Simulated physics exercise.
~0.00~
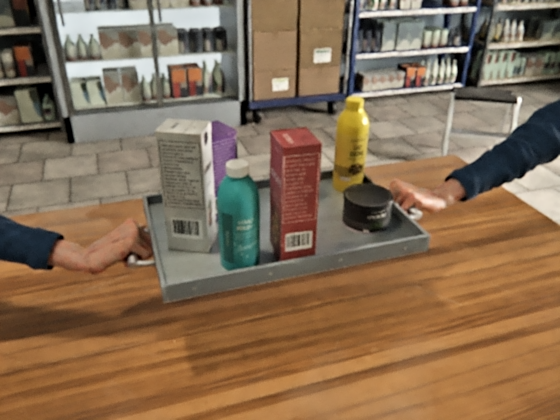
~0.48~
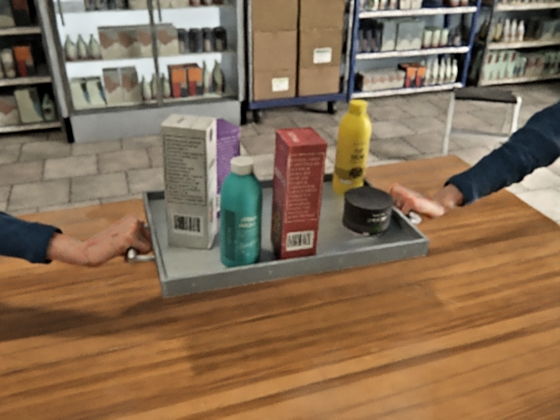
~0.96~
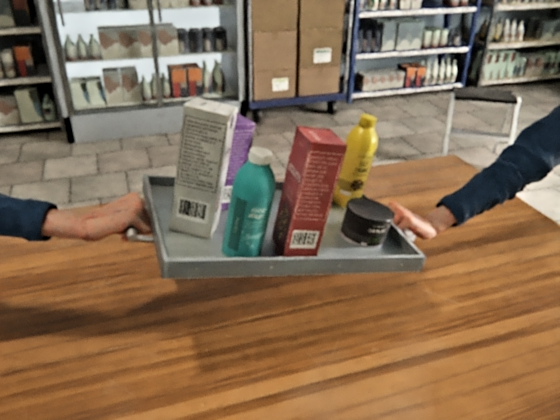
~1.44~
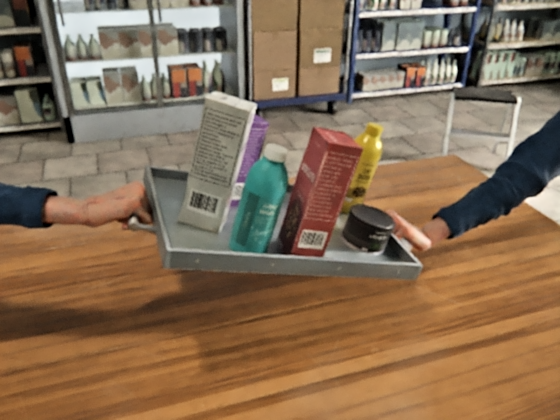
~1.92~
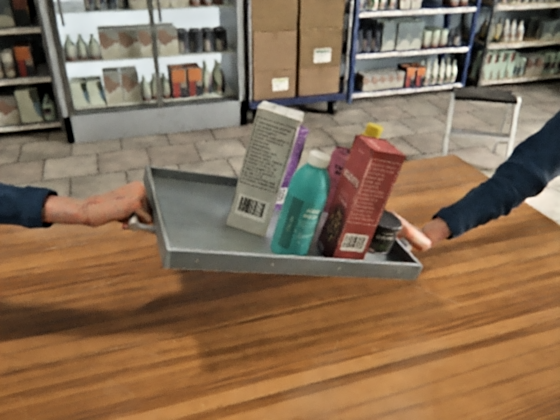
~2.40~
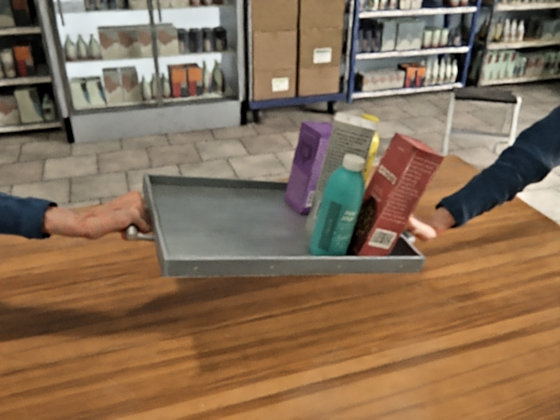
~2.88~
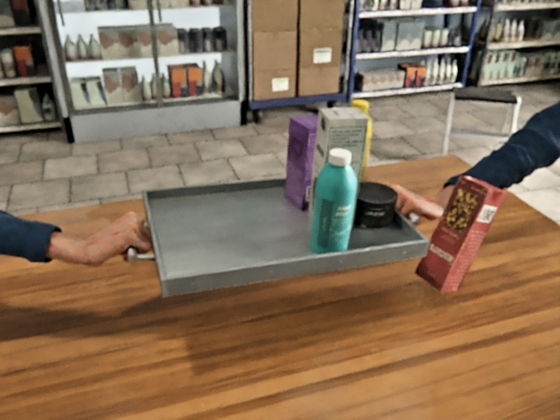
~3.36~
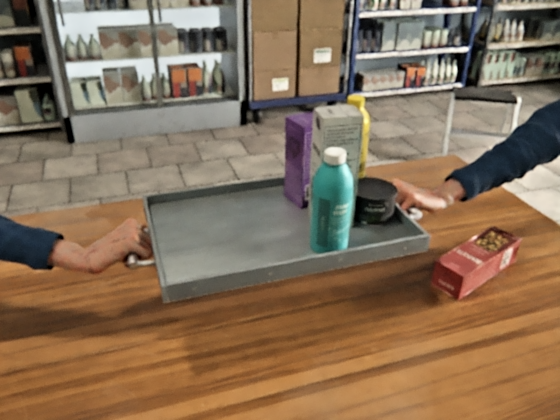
Two hands tilt a tray rightward, items slide, and a red carton falls onto the table.
